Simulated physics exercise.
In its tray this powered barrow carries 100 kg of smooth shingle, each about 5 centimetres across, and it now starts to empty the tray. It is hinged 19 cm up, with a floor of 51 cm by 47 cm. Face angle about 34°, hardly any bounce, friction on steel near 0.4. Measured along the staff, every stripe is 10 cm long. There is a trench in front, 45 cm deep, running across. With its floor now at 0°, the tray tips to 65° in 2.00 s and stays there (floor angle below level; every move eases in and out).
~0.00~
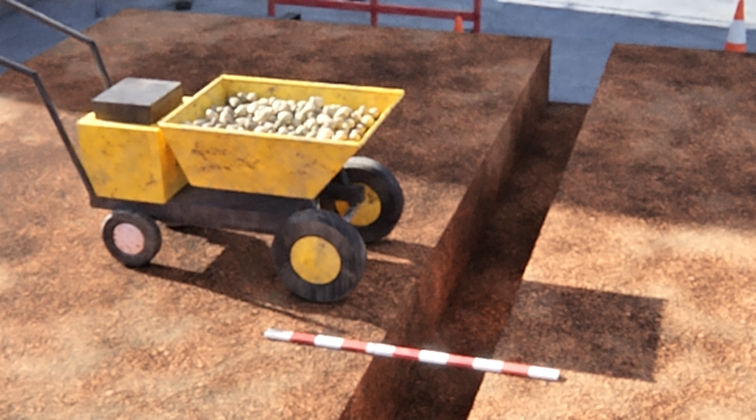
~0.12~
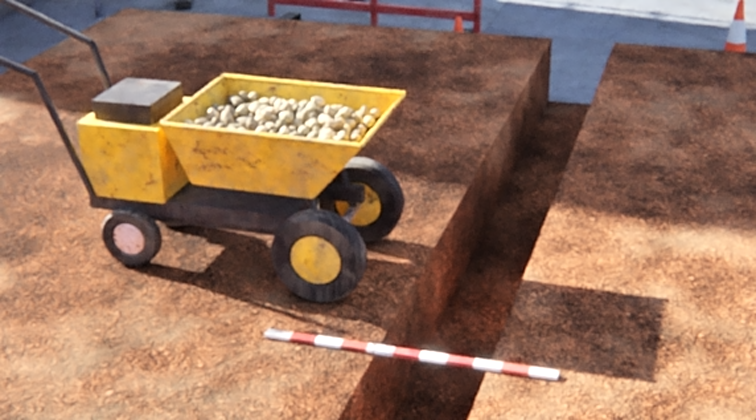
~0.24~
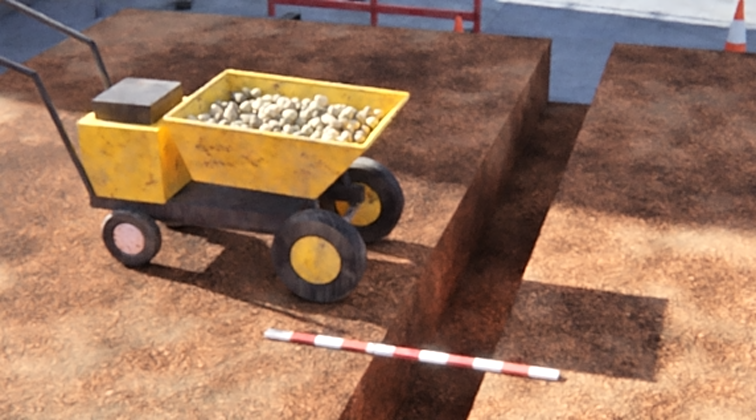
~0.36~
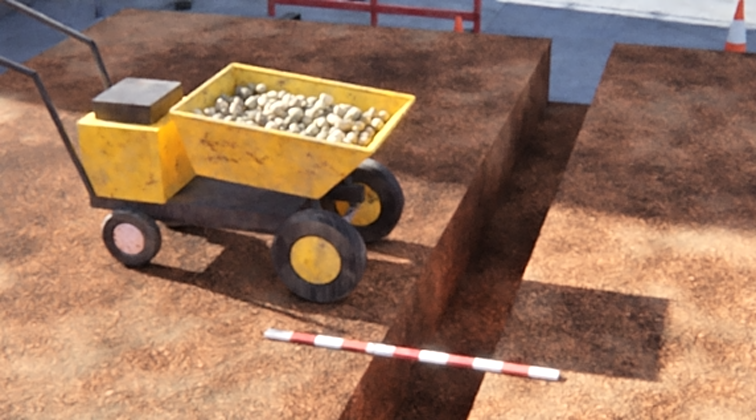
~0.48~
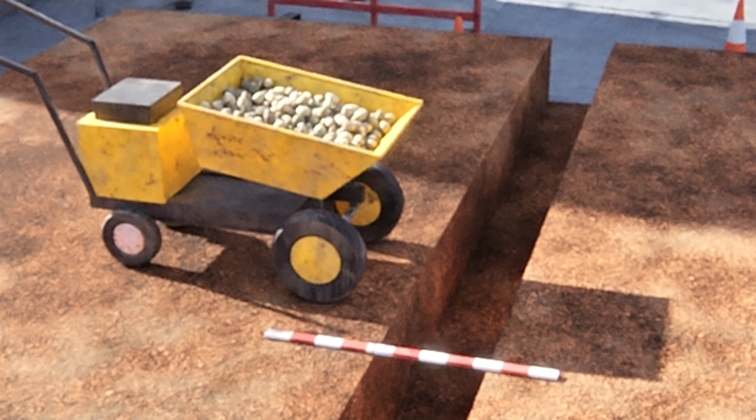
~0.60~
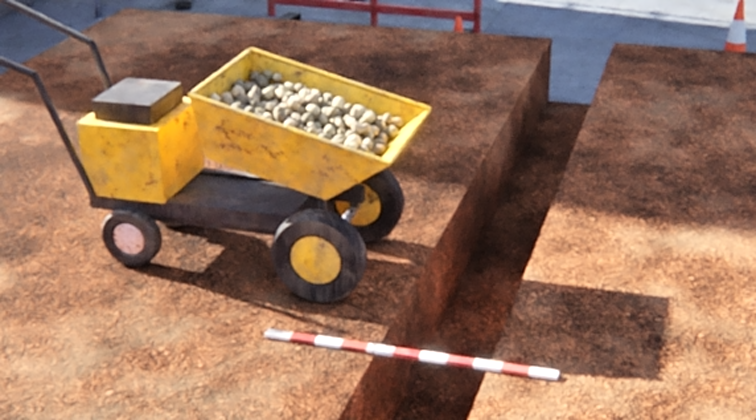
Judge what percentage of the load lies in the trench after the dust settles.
About 72 %.
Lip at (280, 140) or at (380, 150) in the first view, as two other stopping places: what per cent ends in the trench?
The first start gives about 100 per cent, the second about 50.
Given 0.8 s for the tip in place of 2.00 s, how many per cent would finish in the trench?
Probably about 50 in a hundred.
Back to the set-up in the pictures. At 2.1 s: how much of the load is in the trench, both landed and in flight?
Around 35 per cent of it.
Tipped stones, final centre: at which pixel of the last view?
The stones end up centred near (491, 368).
After 1.5 s the floor is at 55°; 99 % in the tray, 1 % in the trench; the foremost stones are at (473, 223).
After 2.1 s the floor is at 65°; 46 % in the tray, 36 % in the trench, 18 % past the trench; the foremost stones are at (594, 312).
After 2.5 s the floor is at 65°; 21 % in the tray, 51 % in the trench, 28 % past the trench; the foremost stones are at (656, 331).
After 4.4 s the floor is at 65°; 0 % in the tray, 72 % in the trench, 28 % past the trench; the foremost stones are at (695, 341).
